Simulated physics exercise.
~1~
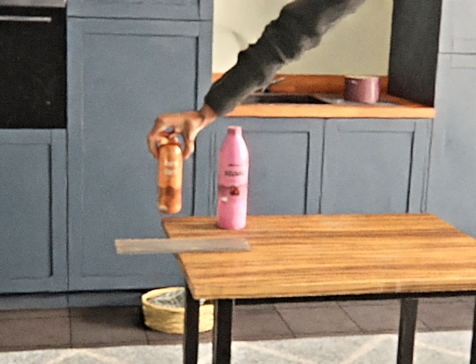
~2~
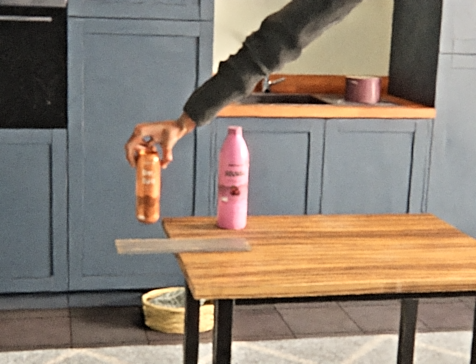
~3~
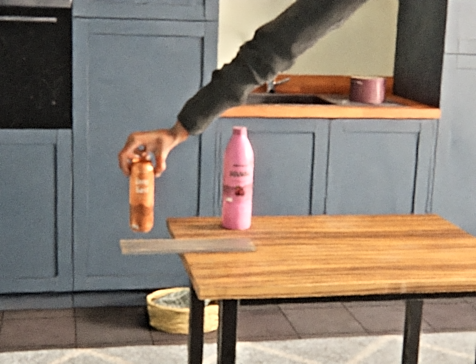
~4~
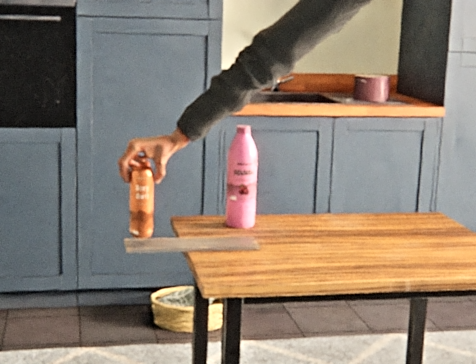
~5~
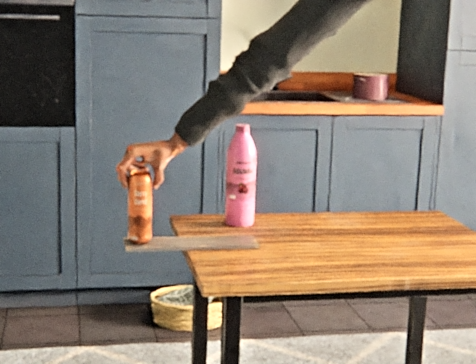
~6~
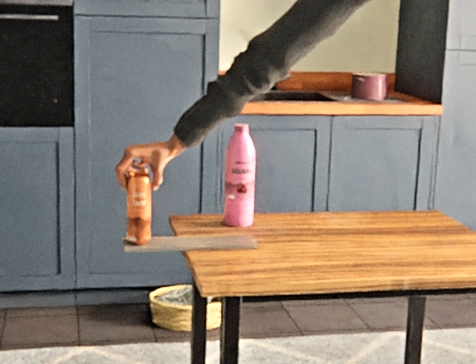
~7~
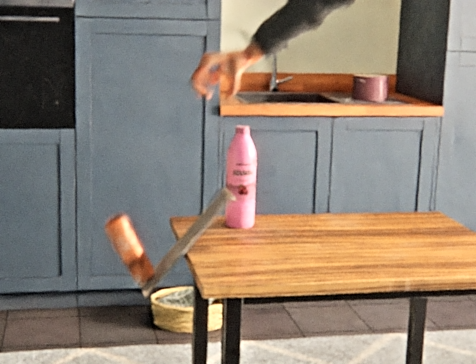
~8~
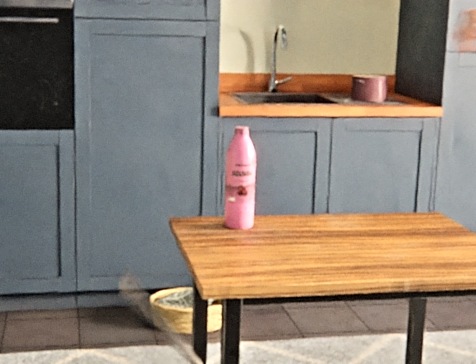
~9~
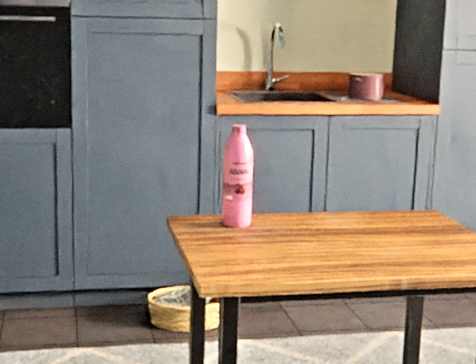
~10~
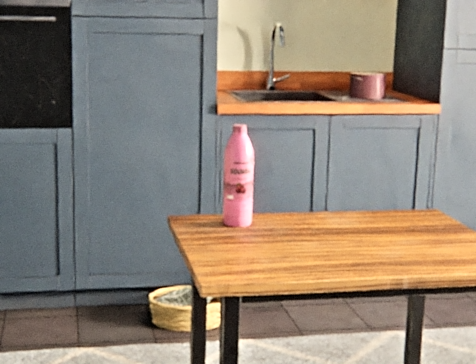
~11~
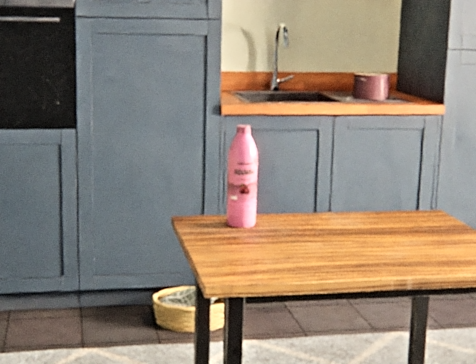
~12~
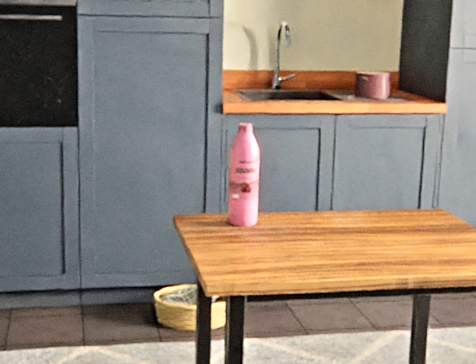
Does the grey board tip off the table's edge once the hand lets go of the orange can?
Yes, the board tips over the left edge of the table and falls along with the orange can.
